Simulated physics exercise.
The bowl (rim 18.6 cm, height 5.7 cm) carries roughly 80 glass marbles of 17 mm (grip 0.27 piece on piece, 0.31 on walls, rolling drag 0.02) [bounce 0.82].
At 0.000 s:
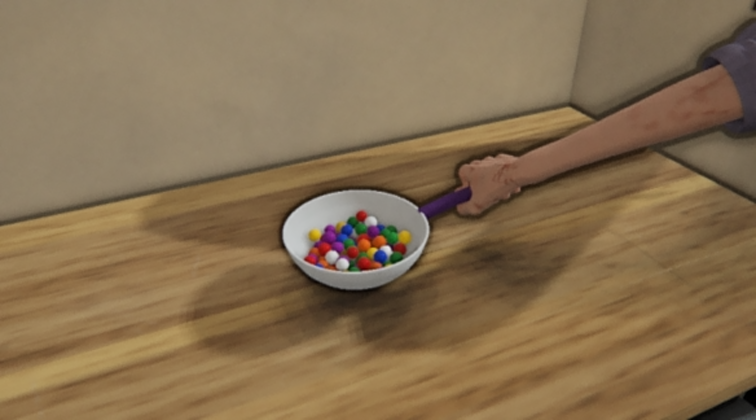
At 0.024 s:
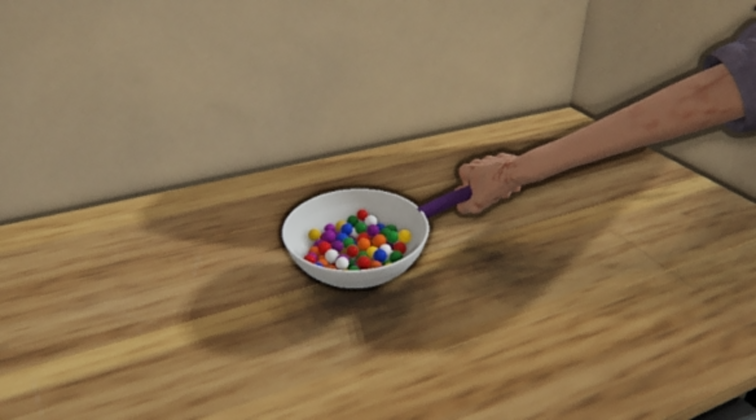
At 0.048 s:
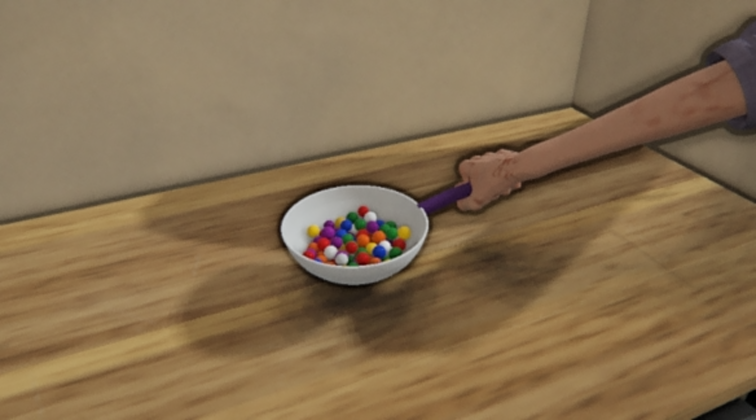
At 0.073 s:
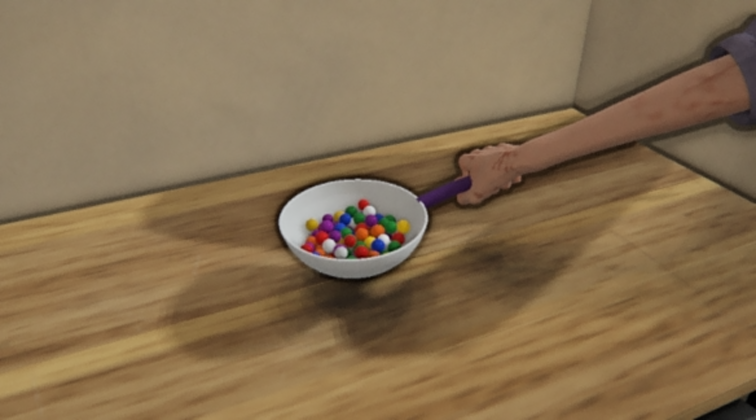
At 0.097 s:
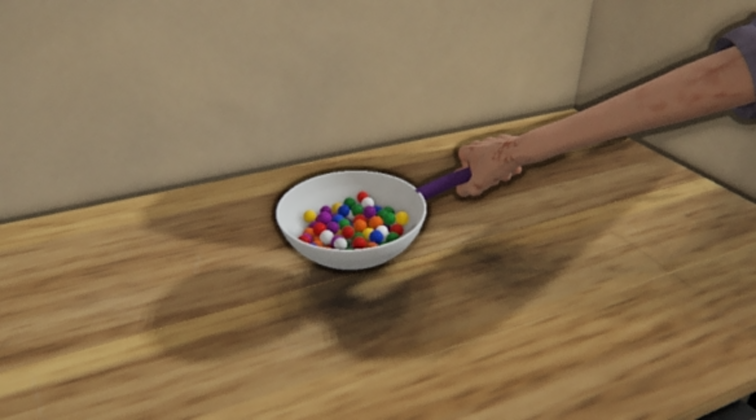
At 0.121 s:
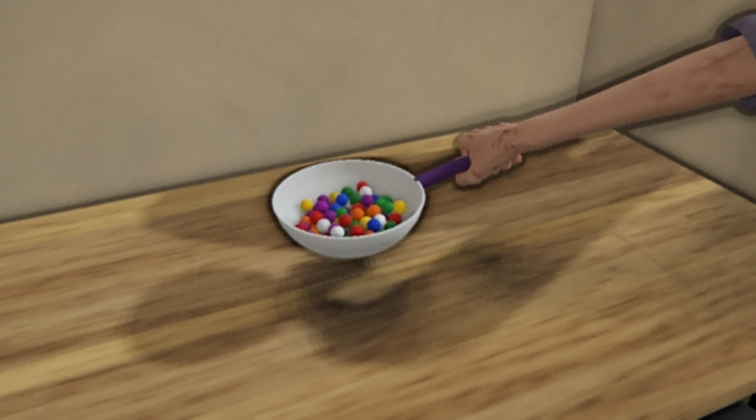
A white bowl with a purple handle, holding a heap of small multicoloured balls, sits low over a wooden counter, gripped by a hand reaching in from the right. The hand lifts it slowly, then a little faster, drifting slightly left, while the balls stay heaped inside and the shadow separates beneath.
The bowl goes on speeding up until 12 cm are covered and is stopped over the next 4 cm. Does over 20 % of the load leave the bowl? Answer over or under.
Share that leaves it, set against 20 %: Under.
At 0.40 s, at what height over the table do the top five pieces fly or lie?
About 26 cm.
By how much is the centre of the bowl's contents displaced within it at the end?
Roughly 0.0 cm.
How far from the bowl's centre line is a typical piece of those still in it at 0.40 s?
Roughly 4.5 cm.
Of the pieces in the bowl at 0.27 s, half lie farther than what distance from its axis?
Roughly 4.5 cm.
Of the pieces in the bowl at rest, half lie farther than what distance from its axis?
Some 4.5 cm.
Then, at 0.27 s, bowl 100 %; middle of the pieces not yet landed near (324, 125).
Then, at 0.40 s, bowl 100 %; middle of the pieces not yet landed near (311, 146).
After 0.51 s, bowl 100 %; middle of the pieces not yet landed near (324, 146).
After 0.62 s, bowl 100 %; middle of the pieces not yet landed near (331, 146).
By 1.1 s all is still; bowl 100 %.
